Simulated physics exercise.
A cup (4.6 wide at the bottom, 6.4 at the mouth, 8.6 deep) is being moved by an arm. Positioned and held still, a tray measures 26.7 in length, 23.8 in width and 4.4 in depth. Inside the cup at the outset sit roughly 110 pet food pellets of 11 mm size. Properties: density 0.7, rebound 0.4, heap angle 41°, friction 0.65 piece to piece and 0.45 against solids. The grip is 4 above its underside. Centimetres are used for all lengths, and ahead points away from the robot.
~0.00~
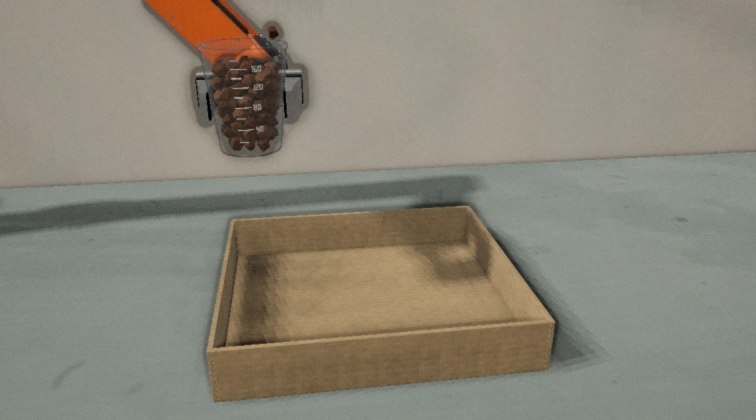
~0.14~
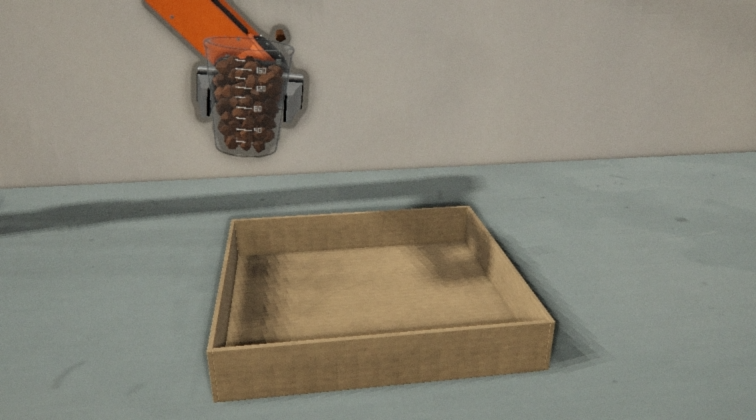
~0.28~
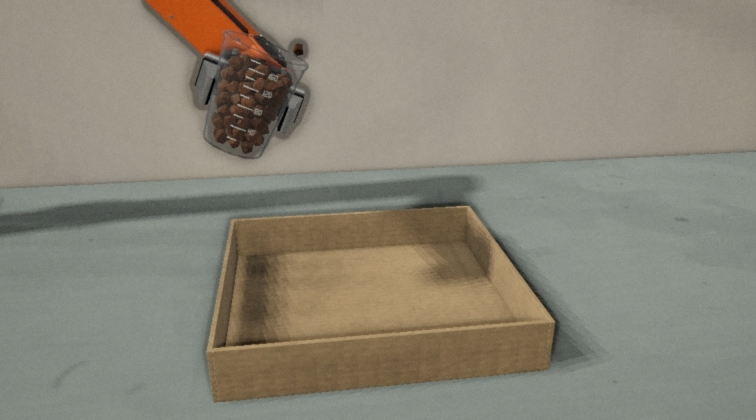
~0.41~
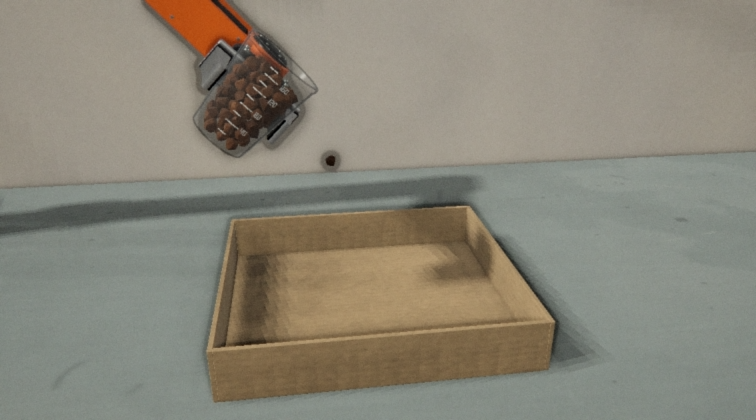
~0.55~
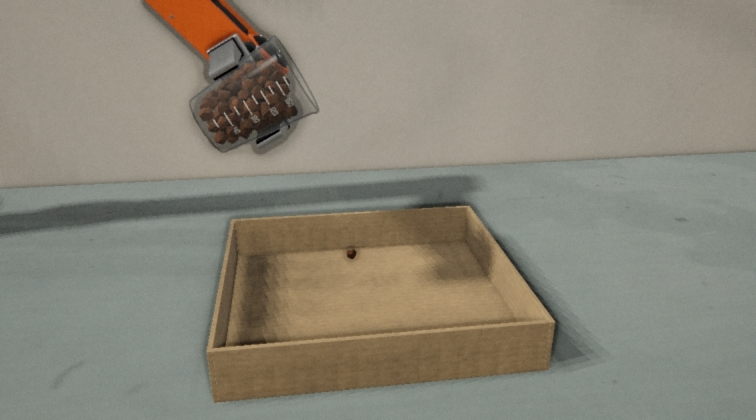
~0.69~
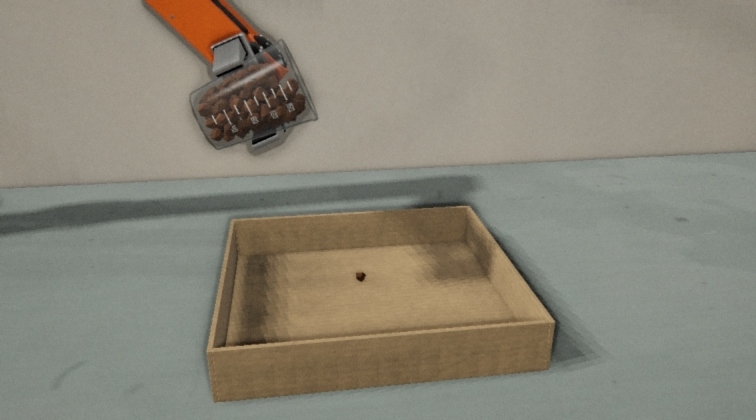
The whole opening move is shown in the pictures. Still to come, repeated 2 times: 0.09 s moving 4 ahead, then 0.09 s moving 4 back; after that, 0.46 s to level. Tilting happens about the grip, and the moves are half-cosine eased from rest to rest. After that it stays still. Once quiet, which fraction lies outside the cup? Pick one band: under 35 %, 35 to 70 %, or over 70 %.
35 to 70 %.
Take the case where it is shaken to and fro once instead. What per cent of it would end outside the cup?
Estimate: Around 35 %.
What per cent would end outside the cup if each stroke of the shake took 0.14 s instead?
In that case it would be near 15 percent.
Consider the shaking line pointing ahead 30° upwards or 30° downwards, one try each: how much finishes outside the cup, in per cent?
Estimates, in order: 80 % then 20 %.
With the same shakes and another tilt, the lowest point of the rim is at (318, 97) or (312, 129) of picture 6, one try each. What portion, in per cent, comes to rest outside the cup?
Around 25 per cent, then around 85 per cent.
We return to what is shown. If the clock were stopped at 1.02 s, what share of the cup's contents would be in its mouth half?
Something near 80 per cent is there.
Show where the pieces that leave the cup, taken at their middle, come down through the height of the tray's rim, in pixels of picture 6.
They come through centred close to (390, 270).
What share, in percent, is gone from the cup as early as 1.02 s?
Roughly 35 per cent by then.
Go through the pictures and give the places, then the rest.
The first picture shows the cup middle at (248, 99), level; upper third of the load around (249, 76), from x 220 to 275, top at y 35; 110 in the cup.
The second picture shows the cup middle at (248, 99), tilted 6° forward; upper third of the load around (248, 76), from x 220 to 280, top at y 35.
The third picture shows the cup middle at (249, 100), tilted 23° forward; upper third of the load around (251, 79), from x 215 to 300, top at y 50.
The fourth picture shows the cup middle at (250, 100), tilted 44° forward; upper third of the load around (253, 81), from x 210 to 330, top at y 60; 109 in the cup, 1 in flight or on a rim.
The fifth picture shows the cup middle at (251, 101), tilted 62° forward; upper third of the load around (257, 84), from x 205 to 350, top at y 70; 109 in the cup, 1 in the tray.
The sixth picture shows the cup middle at (251, 102), tilted 68° forward; upper third of the load around (255, 86), from x 205 to 360, top at y 70; 109 in the cup, 1 in the tray.
After 1.02 s, tilted 68° forward, highest piece 23 above the table; 71 in the cup, 30 in the tray, 9 in flight or on a rim.
After 1.35 s, tilted 19° forward, highest piece 24 above the table; 55 in the cup, 55 in the tray.
After 1.71 s, level, highest piece 22 above the table; 55 in the cup, 55 in the tray.
After 2.76 s, level, highest piece 22 above the table; 55 in the cup, 55 in the tray.
In the end, 55 in the cup, 55 in the tray. That is 50 % outside the cup.
